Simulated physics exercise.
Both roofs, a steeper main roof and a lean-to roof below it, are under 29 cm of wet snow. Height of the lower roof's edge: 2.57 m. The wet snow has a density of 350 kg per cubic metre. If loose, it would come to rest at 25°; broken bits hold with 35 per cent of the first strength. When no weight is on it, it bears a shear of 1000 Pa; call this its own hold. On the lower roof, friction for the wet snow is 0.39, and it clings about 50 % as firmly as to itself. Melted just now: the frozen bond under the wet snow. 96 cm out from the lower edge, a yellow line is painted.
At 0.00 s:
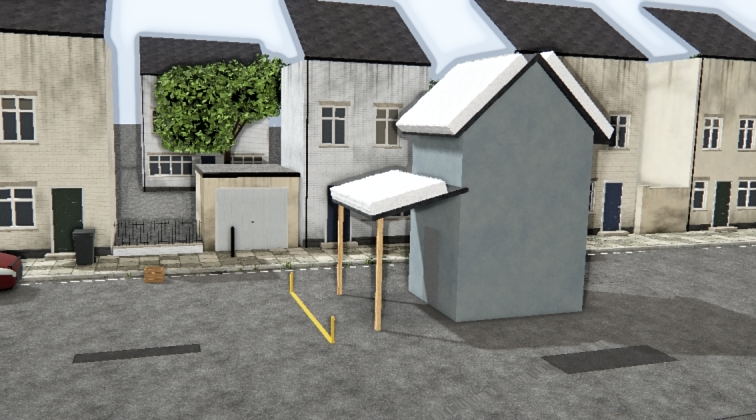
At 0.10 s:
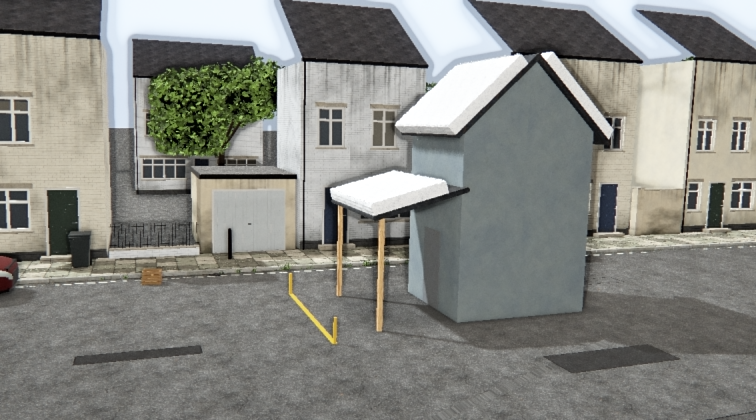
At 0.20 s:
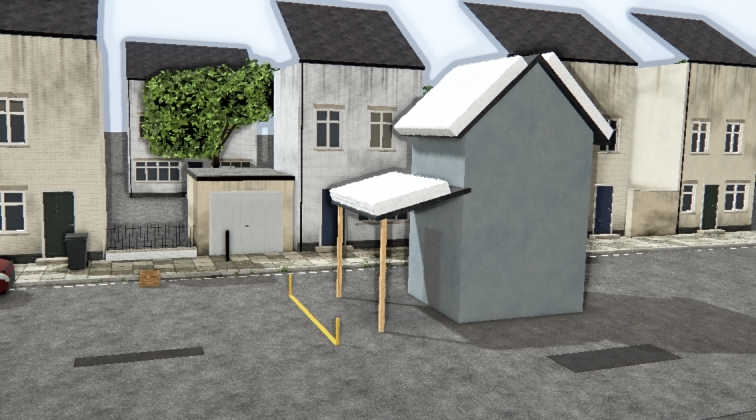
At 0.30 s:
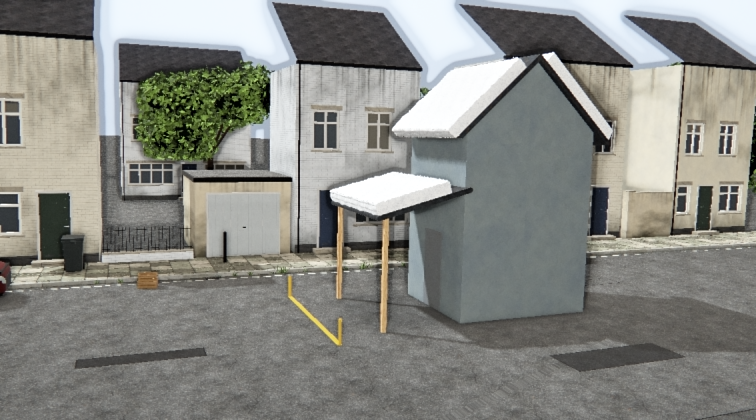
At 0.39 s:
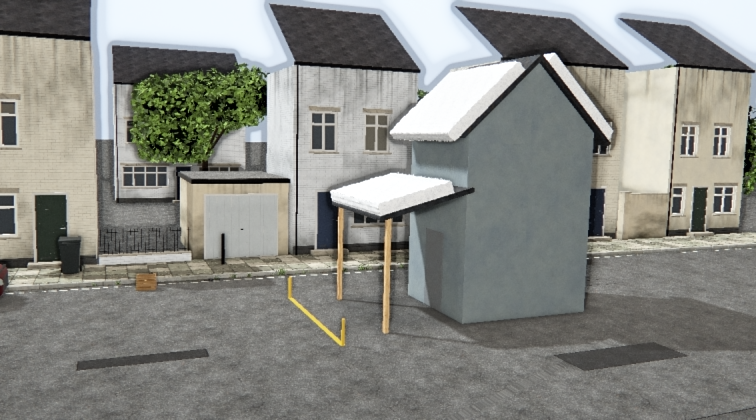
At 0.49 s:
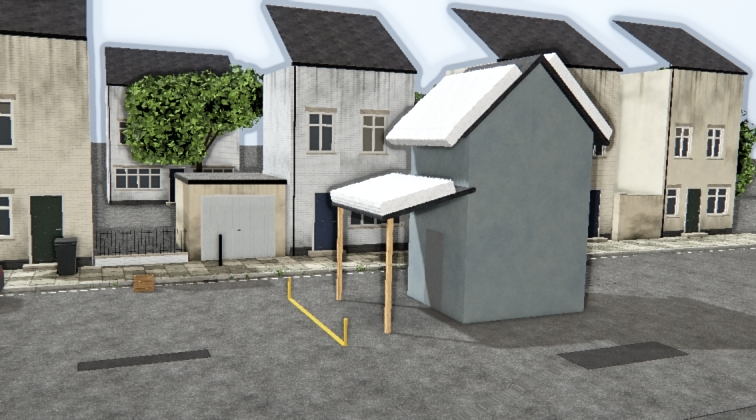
The clip opens on a grey house with thick white snow on its steep main roof and the lower lean-to, beside a yellow line. As the view drifts slightly, the main roof's left-hand snow slides slowly down and pokes a little past the eave, while the lean-to's snow stays in place.
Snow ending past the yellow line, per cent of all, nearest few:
20 %.
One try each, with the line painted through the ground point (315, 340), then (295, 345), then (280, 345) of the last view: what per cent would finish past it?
About 12 %, 5 %, 1 %.
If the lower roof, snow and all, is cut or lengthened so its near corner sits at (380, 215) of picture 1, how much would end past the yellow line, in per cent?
That would be roughly 25 percent.
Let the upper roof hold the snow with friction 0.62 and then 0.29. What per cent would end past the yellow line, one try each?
I'd say 3 %, followed by 30 %.
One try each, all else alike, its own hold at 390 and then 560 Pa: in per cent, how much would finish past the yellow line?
Roughly 50 % followed by roughly 45 %.
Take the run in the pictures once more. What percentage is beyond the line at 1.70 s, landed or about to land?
Some 0 per cent.
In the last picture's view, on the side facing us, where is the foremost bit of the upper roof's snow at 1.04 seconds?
Look roughly at (414, 185).
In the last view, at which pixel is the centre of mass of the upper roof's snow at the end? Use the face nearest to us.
About (369, 265).
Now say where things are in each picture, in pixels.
Foremost bit of the wet snow at (454, 129), in the first frame.
Foremost bit of the wet snow at (455, 130), its middle shifted 1.3 cm, in the second frame.
Foremost bit of the wet snow at (455, 131), its middle shifted 5.4 cm, 2 % of it past the upper edge, in one piece, in the third frame.
Foremost bit of the wet snow at (454, 137), its middle shifted 13 cm, 6 % of it past the upper edge, in one piece, in the fourth frame.
Foremost bit of the wet snow at (454, 125), its middle shifted 23 cm, 10 % of it past the upper edge, in one piece, in the fifth frame.
Foremost bit of the wet snow at (451, 135), its middle shifted 36 cm, 16 % of it past the upper edge, cracking, in the sixth frame.
After 1.04 s, none is below the lower edge and 0 % is past the line.
After 1.70 s, none is below the lower edge and 0 % is past the line.
After 2.35 s, 34 % is below the lower edge and 15 % is past the line.
After 3.00 s, 42 % is below the lower edge and 19 % is past the line.
After 3.80 s, 42 % is below the lower edge and 20 % is past the line.
